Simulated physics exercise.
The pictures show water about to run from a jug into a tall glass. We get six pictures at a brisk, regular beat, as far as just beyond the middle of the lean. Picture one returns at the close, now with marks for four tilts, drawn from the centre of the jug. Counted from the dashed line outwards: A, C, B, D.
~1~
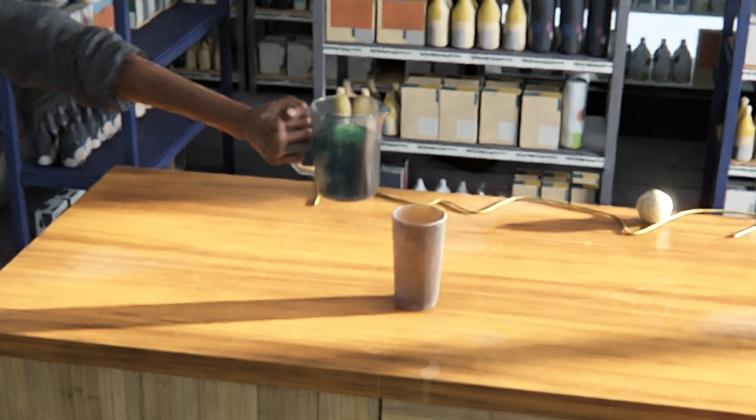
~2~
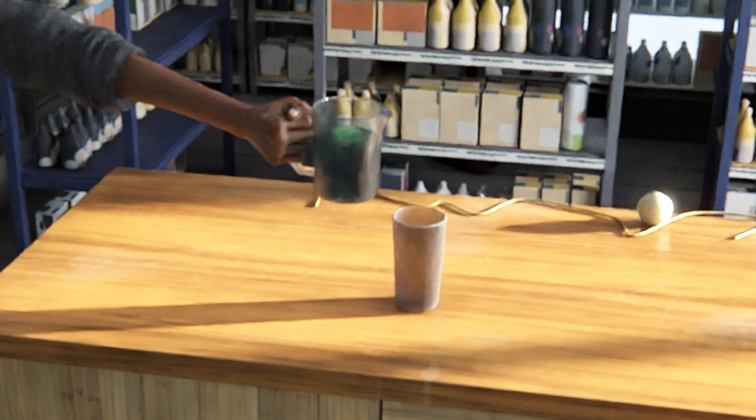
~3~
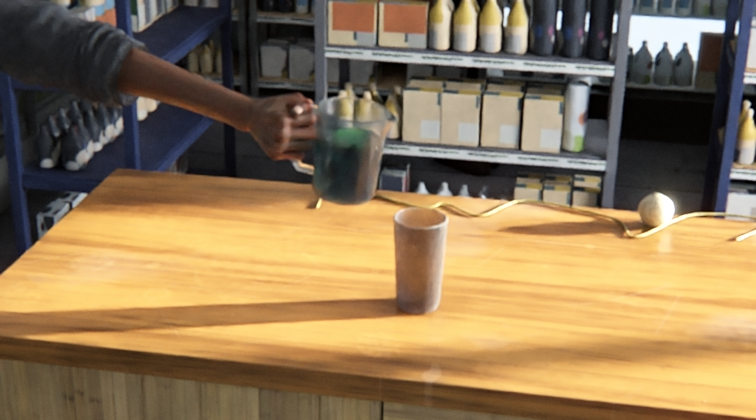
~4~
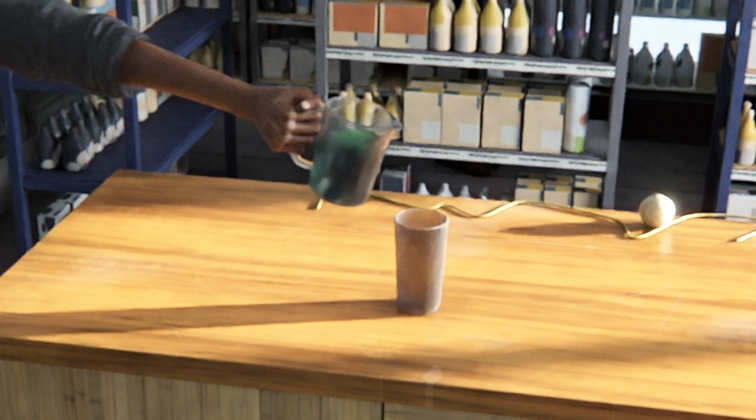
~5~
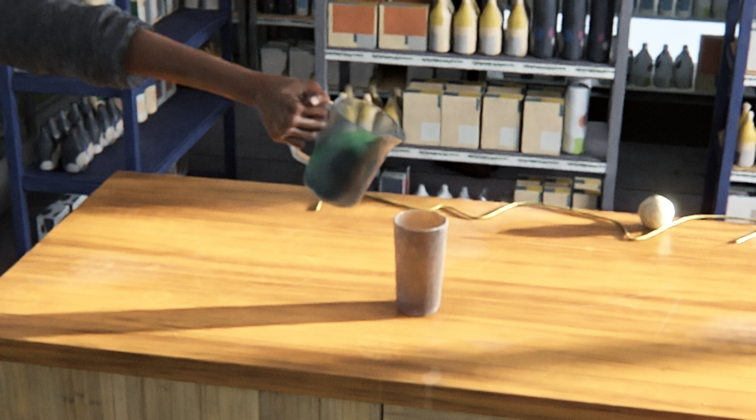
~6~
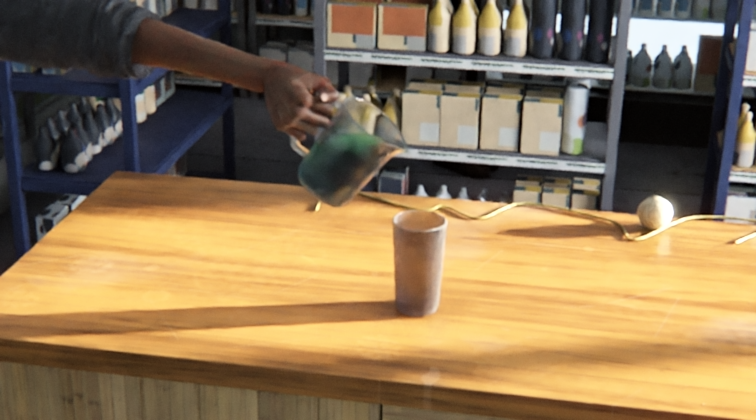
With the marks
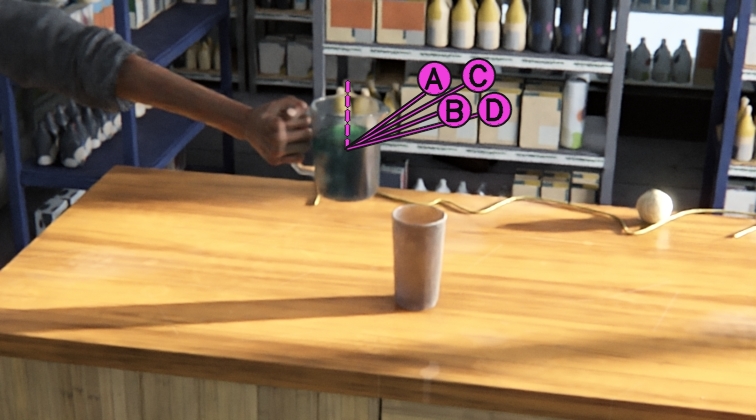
Above a wooden counter, a hand gradually tilts a glass jug rightward near a tall glass.
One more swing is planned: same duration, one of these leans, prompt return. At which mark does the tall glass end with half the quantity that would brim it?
It is D.
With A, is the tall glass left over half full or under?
Under.
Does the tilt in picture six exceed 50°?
No, it does not.
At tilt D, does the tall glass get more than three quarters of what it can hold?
No, less.
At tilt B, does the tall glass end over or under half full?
Under half.
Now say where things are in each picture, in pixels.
Upright, lip at (389, 111); rim of the tall glass round (419, 214); nothing has left yet.
Upright, lip at (391, 114); nothing has left yet.
Tipped about 7°, lip at (396, 120); nothing has left yet.
Tipped about 15°, lip at (401, 128); nothing has left yet.
Tipped about 25°, lip at (404, 138); nothing has left yet.
Tipped about 35°, lip at (406, 149); nothing has left yet.
On the marked copy, A at (424, 93); B at (436, 113); C at (464, 85); D at (477, 114).
Choosing A, the tall glass ends with about 11 % of what it can hold.
Choosing B, the tall glass ends with about 34 % of what it can hold.
Choosing C, the tall glass ends with about 21 % of what it can hold.
Choosing D, the tall glass ends with about 49 % of what it can hold; 3 % of the water is spilt.
